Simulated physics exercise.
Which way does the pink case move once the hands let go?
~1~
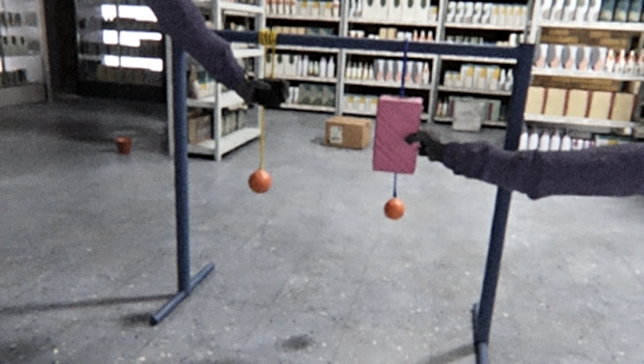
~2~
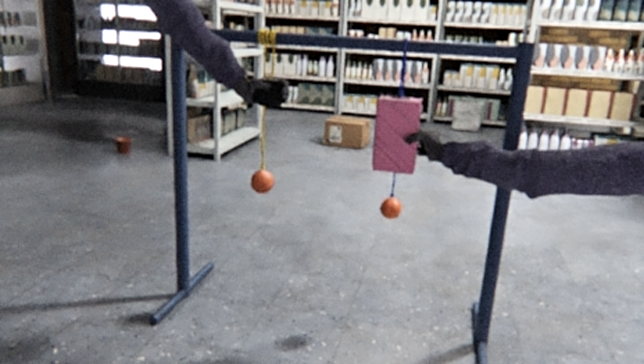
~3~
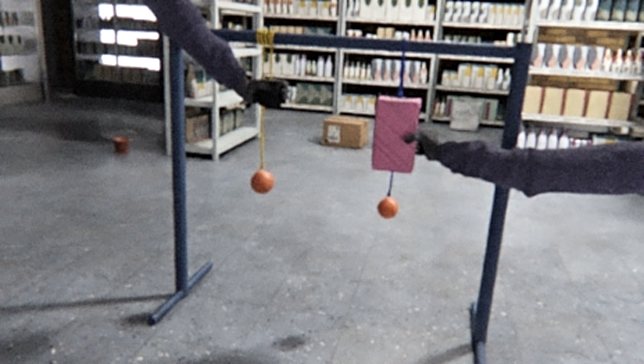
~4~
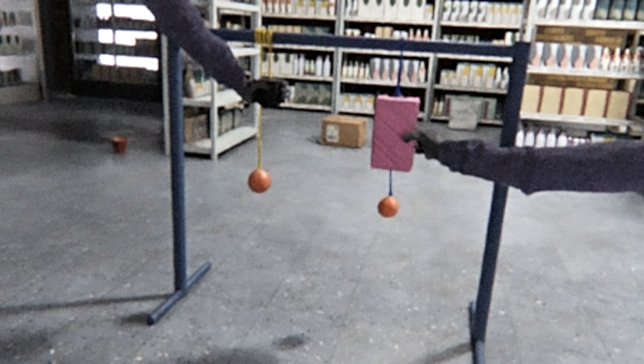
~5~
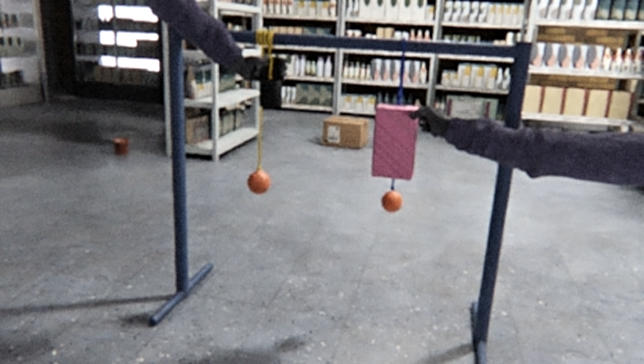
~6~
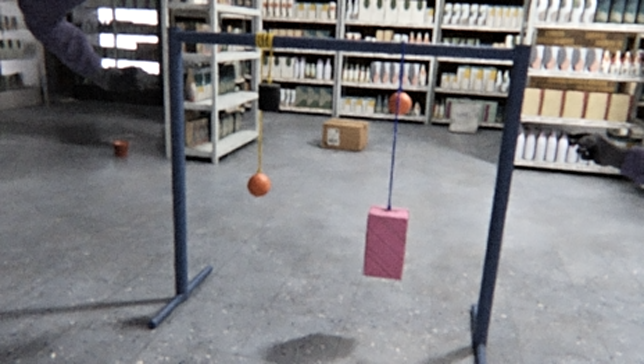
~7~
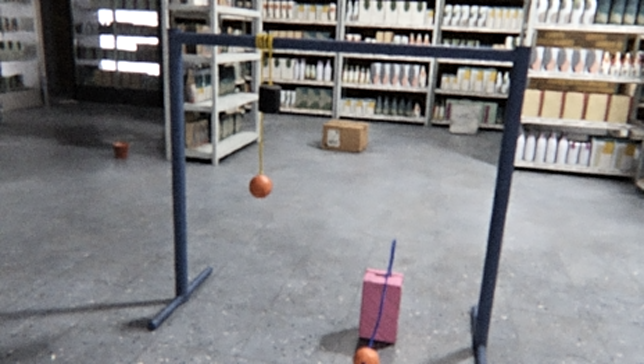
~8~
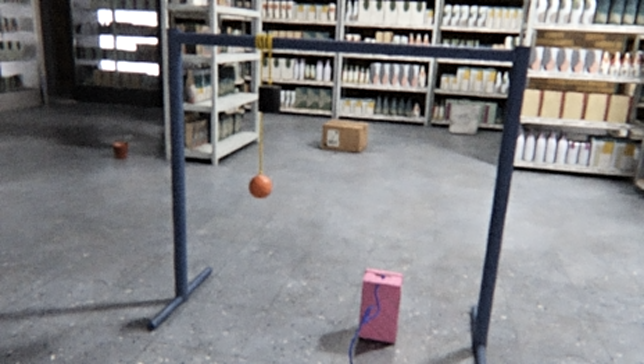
The pink case moves down, dropping from below the rail to the floor.
